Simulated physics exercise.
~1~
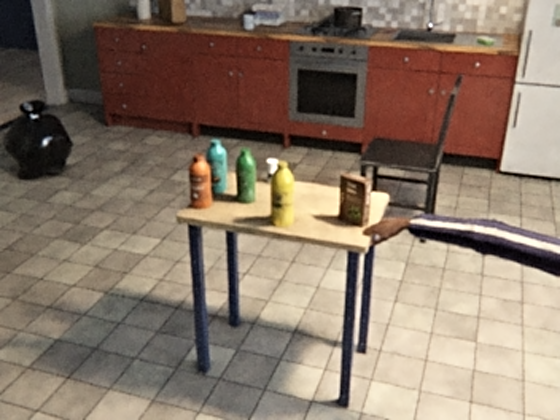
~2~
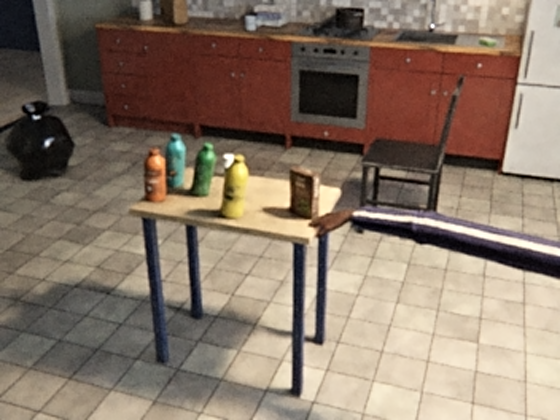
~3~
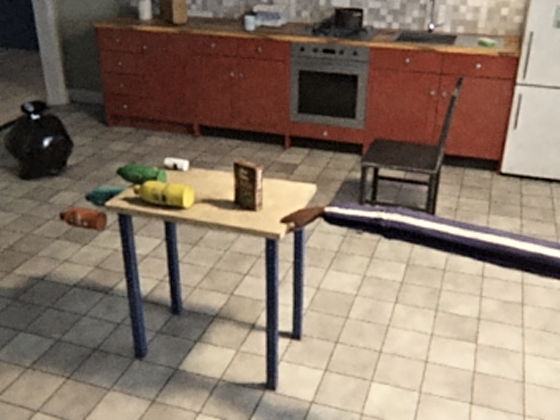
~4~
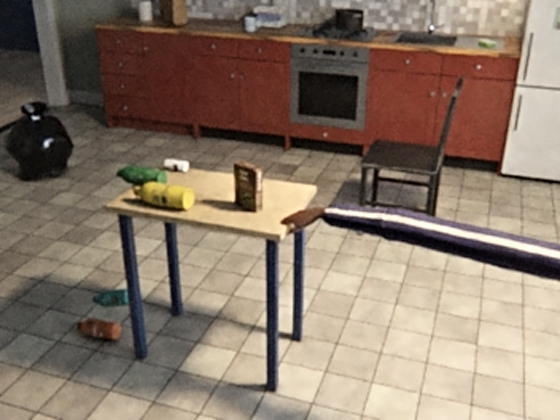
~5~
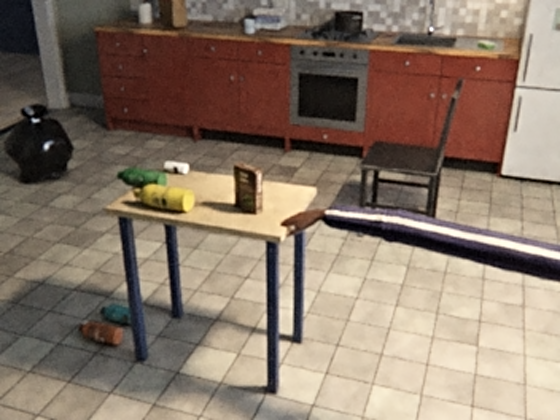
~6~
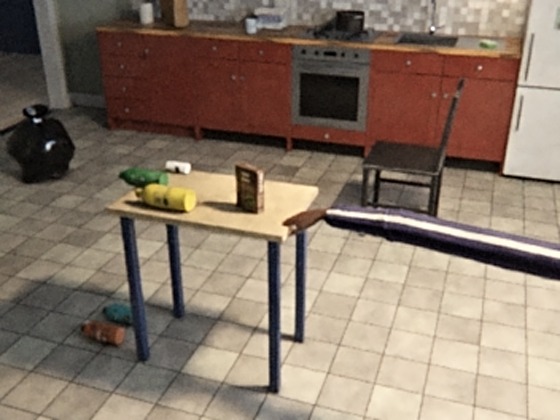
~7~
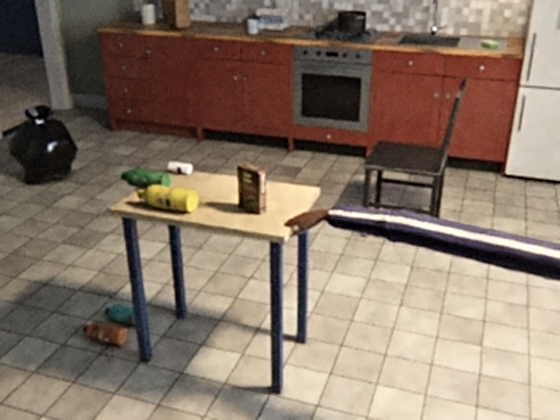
A small table slid left and stopped, toppling its bottles, and the orange and turquoise ones fell off the left side onto the floor. The green and yellow bottles ended up lying on the tabletop, while the brown packet stayed upright.
